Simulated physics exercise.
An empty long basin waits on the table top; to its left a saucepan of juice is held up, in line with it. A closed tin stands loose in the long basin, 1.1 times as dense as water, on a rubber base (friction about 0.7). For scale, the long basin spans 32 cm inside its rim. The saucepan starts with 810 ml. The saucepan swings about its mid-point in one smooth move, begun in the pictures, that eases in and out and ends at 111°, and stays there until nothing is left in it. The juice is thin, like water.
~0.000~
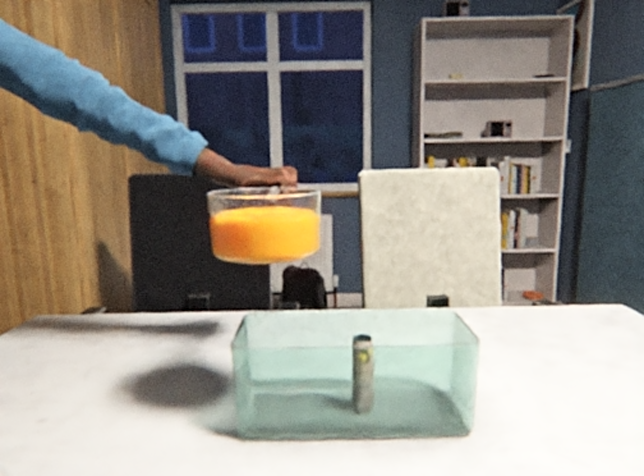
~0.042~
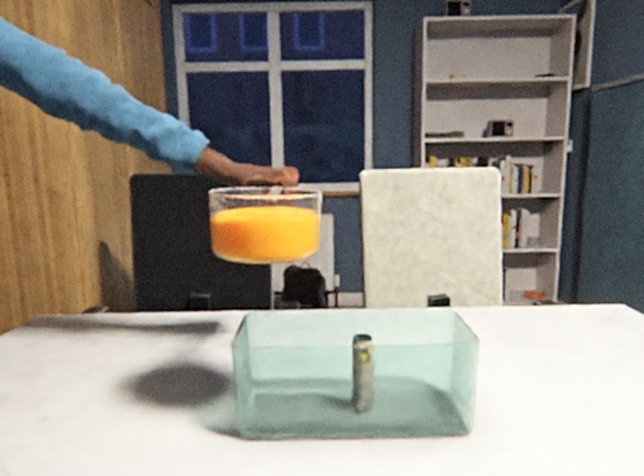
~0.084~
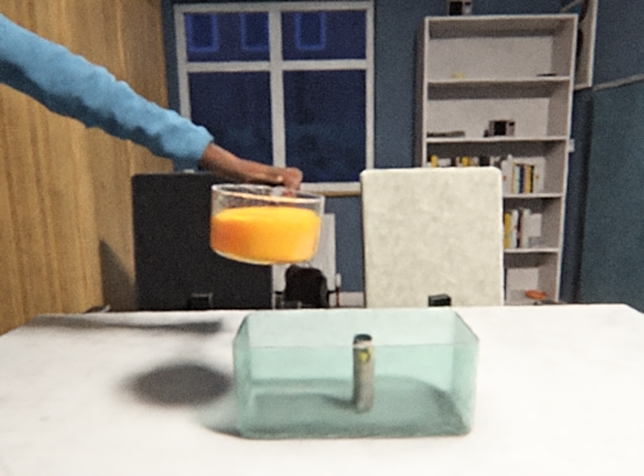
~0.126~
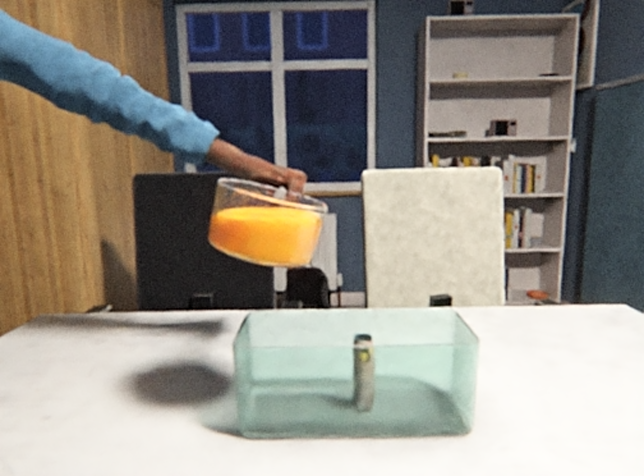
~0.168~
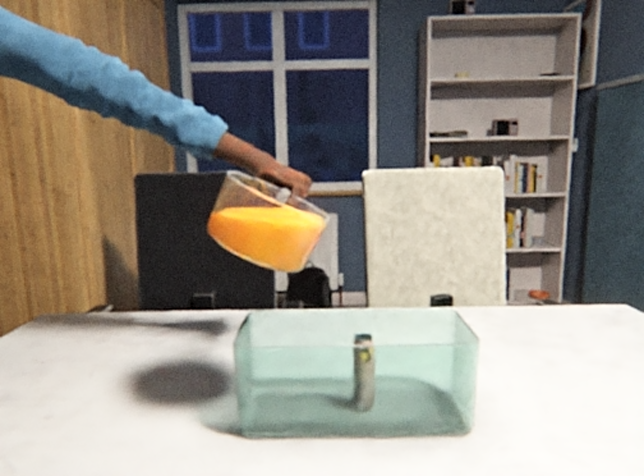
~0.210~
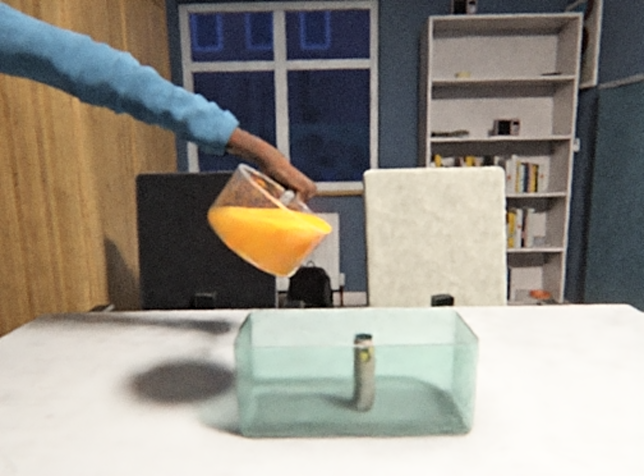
A hand tilts a clear pan of orange juice steeply rightward above a glass basin.
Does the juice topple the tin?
It goes over.
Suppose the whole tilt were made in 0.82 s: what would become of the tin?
The tin goes over.
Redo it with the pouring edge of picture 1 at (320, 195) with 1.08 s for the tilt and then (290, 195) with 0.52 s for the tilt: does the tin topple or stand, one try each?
First it keeps standing; then it goes over.
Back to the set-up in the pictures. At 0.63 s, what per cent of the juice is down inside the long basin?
About 90 per cent.
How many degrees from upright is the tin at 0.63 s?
It is at some 10°.
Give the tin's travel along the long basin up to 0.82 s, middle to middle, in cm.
Some 6 cm.
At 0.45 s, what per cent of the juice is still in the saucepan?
About 24 per cent.
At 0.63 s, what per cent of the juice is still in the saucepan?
About 4 per cent.
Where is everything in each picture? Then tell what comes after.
It leans 0°; its right rim is at (319, 193); the juice meets the walls at (214, 214) and (318, 213); the long basin's rim runs from (238, 330) to (467, 326); the tin's top is at (363, 341), in the first picture.
It leans 2°; its right rim is at (320, 194); the juice meets the walls at (214, 214) and (318, 213), in the second picture.
It leans 7°; its right rim is at (323, 200); the juice meets the walls at (216, 214) and (319, 214), in the third picture.
It leans 15°; its right rim is at (326, 208); the juice meets the walls at (217, 213) and (321, 216), in the fourth picture.
It leans 26°; its right rim is at (328, 220); the juice meets the walls at (215, 212) and (325, 219), in the fifth picture.
It leans 39°; its right rim is at (327, 233); the juice meets the walls at (214, 207) and (326, 224); 1 per cent is over the edge, in the sixth picture.
After 0.45 s the tilt is 106° and 24 per cent is still to pour; the tin stands where it began.
After 0.63 s the tilt is 111° and 4 per cent is still to pour; the tin leans 8°.
After 0.82 s the tilt is 111° and 0 per cent is still to pour; the tin leans 27°.
After 1.02 s the tilt is 111° and 0 per cent is still to pour; the tin lies on its side.
In the end the tin lies on its side.
